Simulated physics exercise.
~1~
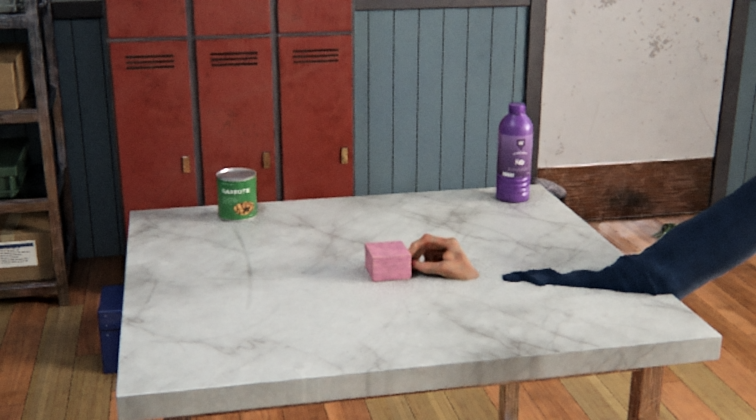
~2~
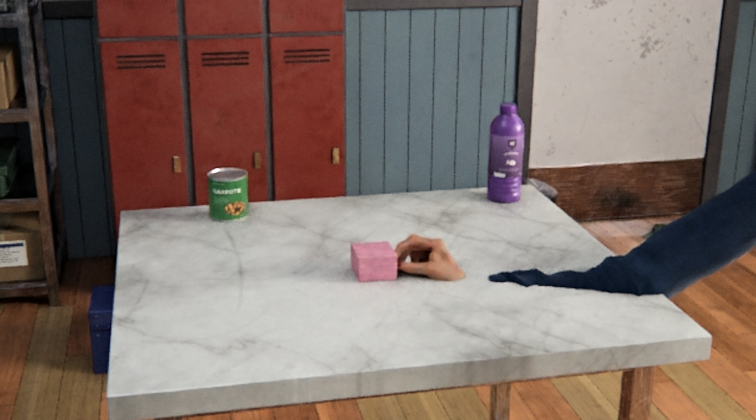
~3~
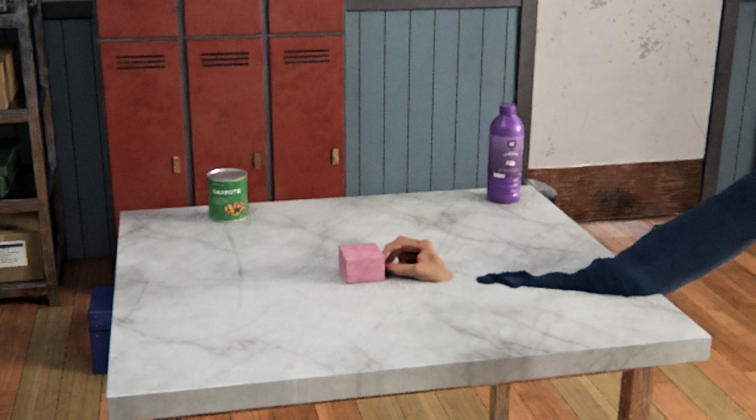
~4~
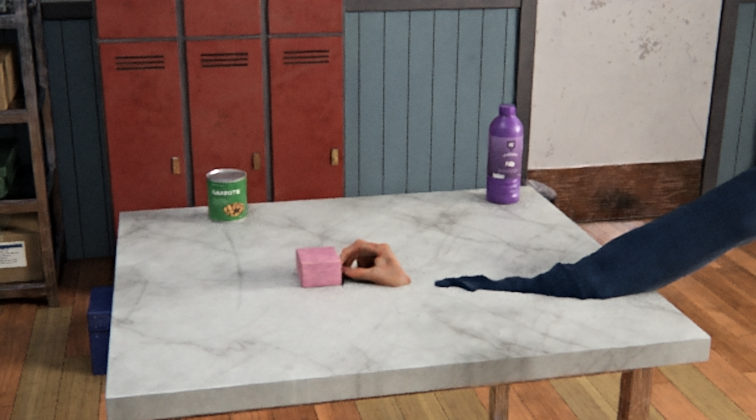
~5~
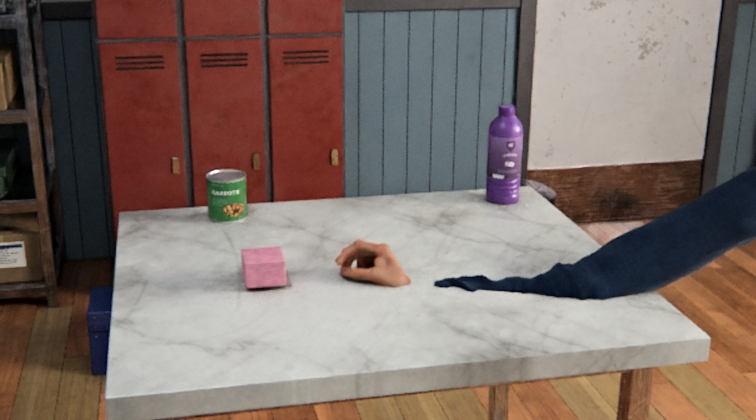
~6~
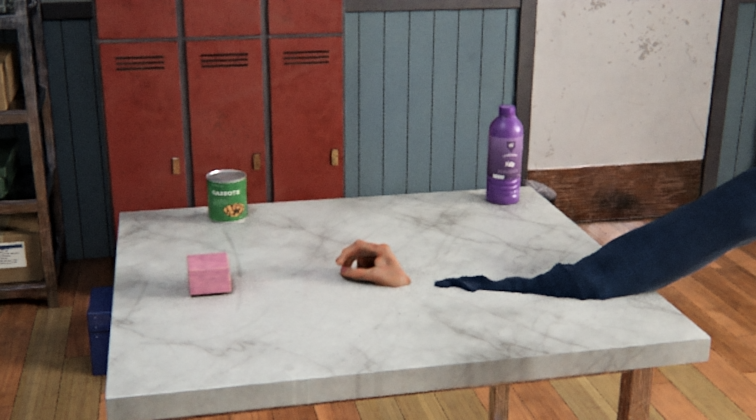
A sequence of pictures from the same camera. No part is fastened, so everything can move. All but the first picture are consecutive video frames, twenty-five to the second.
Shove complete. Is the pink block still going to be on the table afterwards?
I reckon it departs the table in the end.
Then, 0.20 s on from there, pink block now off the table.
Then, 0.40 s on from there, things are still on the move.
In the end, off the table, pink block.
